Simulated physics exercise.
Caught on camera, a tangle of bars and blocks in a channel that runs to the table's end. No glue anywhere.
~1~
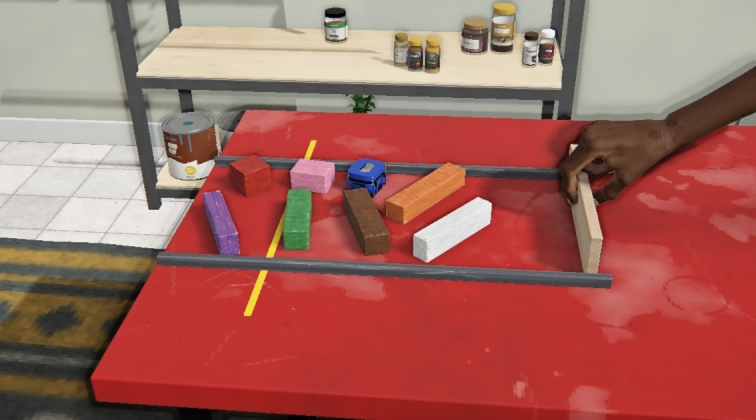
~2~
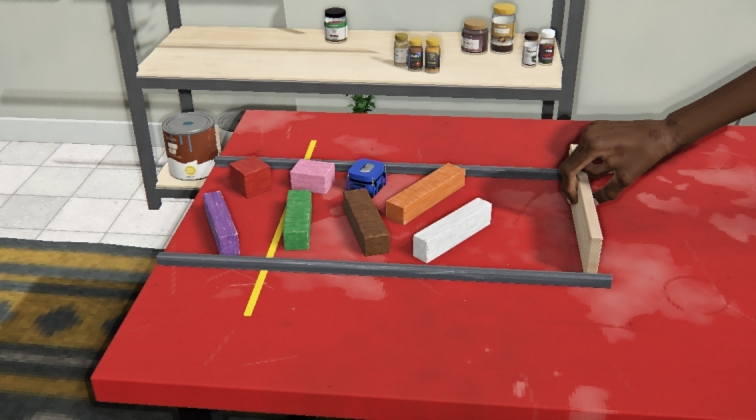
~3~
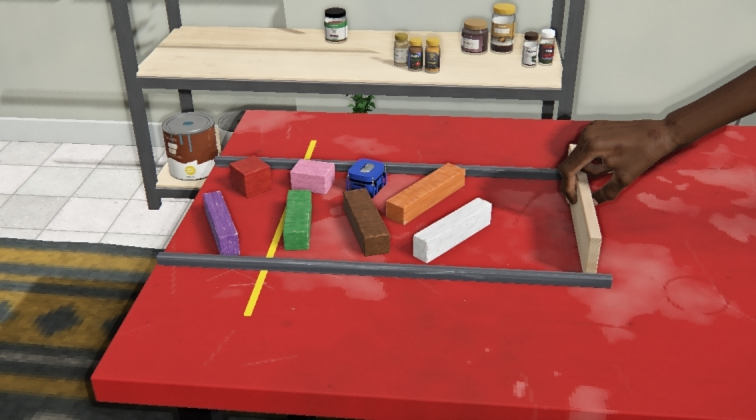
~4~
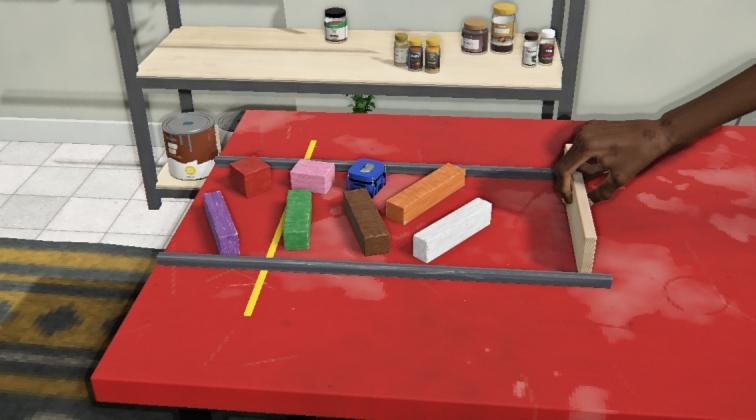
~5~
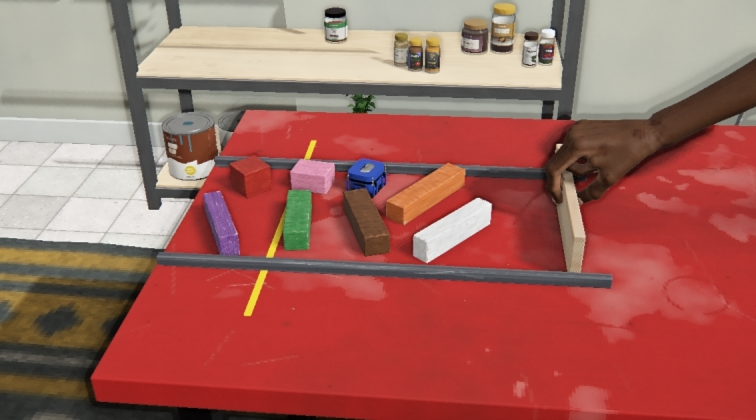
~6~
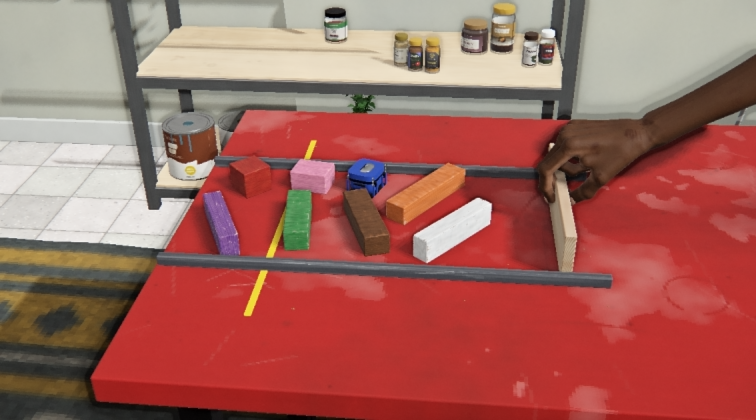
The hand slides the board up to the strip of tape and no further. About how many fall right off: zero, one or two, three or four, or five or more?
Here the number that fall off is zero.
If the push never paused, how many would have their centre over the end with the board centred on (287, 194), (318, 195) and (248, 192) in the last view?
It would be 0, 0 and 3.
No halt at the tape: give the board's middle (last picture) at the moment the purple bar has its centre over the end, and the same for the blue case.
At (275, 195) for the purple bar; at (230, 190) for the blue case.
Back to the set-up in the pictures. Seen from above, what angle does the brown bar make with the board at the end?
About 25°.
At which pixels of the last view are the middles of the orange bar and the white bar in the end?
About (272, 185), and the other about (270, 222).
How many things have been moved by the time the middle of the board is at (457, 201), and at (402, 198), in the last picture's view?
At the one place 2, at the other 4.
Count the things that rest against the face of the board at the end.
2 of them.
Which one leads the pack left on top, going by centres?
That is the purple bar.
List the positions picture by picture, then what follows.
Purple bar (221, 223); red block (251, 176); green bar (298, 219); board (582, 206); tape (286, 213), in the first picture.
Red block (251, 176); blue case (367, 178), in the second picture.
Green bar (298, 219); white bar (453, 229), in the third picture.
Purple bar (221, 223); pink block (313, 177), in the fourth picture.
Red block (251, 176); orange bar (427, 193), in the fifth picture.
Purple bar (221, 223); red block (251, 176); green bar (298, 219); board (560, 205); tape (286, 213), in the sixth picture.
Soon after, none off yet; purple bar at rest near (221, 223); red block at rest near (251, 176); green bar at rest near (298, 219).
In the end, the number that fall off is zero.
